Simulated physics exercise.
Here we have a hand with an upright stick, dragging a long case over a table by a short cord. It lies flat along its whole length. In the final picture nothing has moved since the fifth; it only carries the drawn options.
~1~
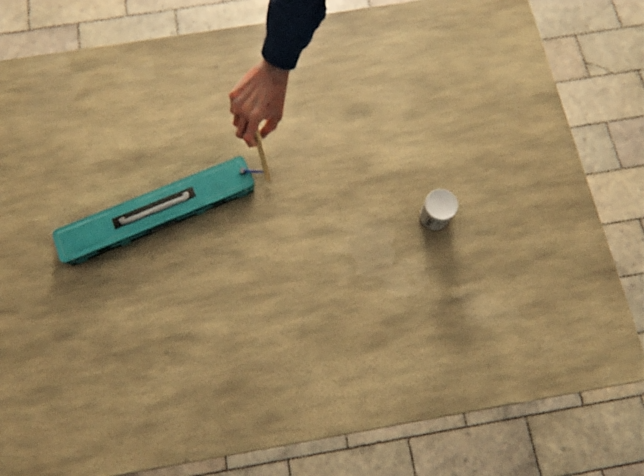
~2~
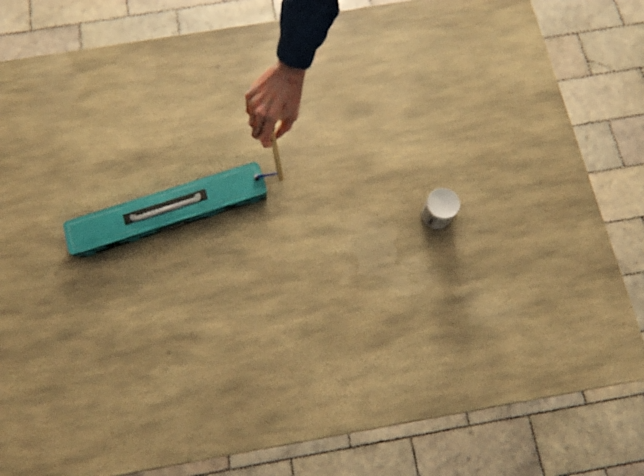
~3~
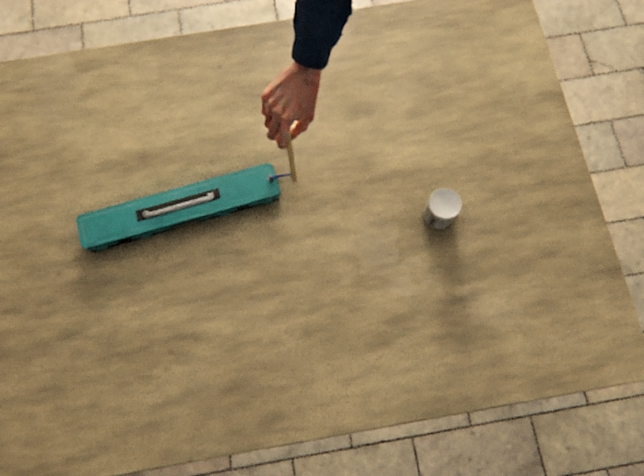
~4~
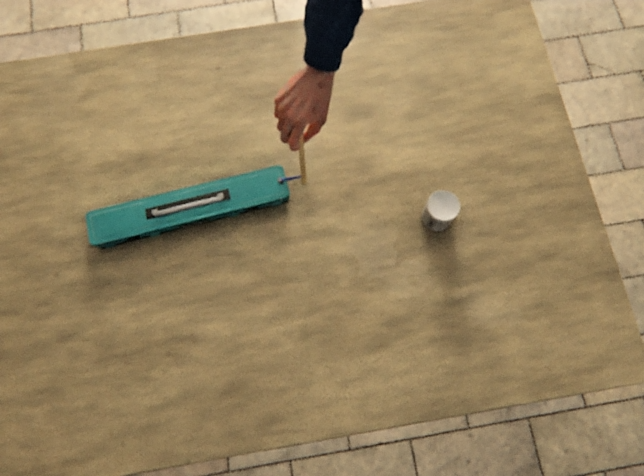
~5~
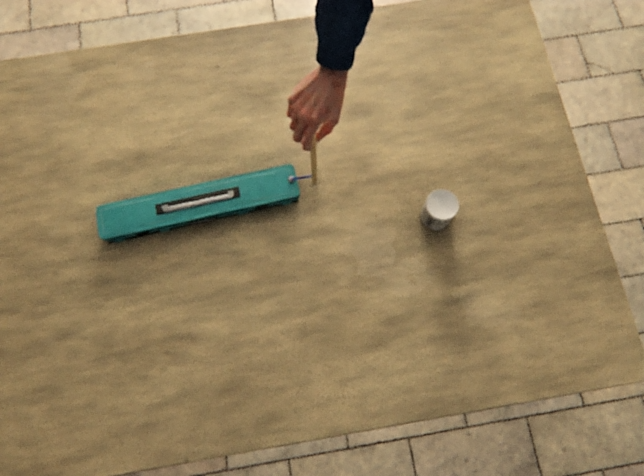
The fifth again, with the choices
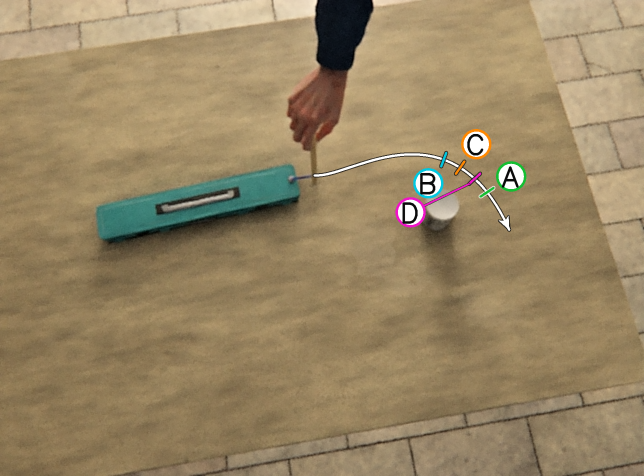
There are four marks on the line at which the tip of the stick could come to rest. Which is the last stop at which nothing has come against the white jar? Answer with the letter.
D is the last safe stop.
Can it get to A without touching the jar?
No.
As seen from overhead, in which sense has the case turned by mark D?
Clockwise.
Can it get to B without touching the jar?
For that mark, yes.
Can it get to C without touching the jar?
Yes.
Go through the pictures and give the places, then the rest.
In the first picture, white jar (438, 210); turquoise case (154, 208).
In the second picture, turquoise case (166, 207); white jar (440, 209).
In the third picture, turquoise case (178, 204); white jar (442, 209).
In the fourth picture, turquoise case (188, 204); white jar (440, 212).
In the fifth picture, turquoise case (198, 201); white jar (439, 210).
On the marked copy, A at (487, 192); B at (444, 160); C at (460, 168); D at (475, 179); the route from (314, 176) via (426, 155) to (509, 230).
Taking D. A third of the way, foot of the stick (371, 161), middle of the case (256, 188).
Two thirds of the way, foot of the stick (428, 156), middle of the case (314, 176).
When it is over, foot of the stick (474, 179), middle of the case (356, 177); nothing has been touched.
As for the rest, A is too far, the jar has been hit; B is safe but short; C is safe but short.
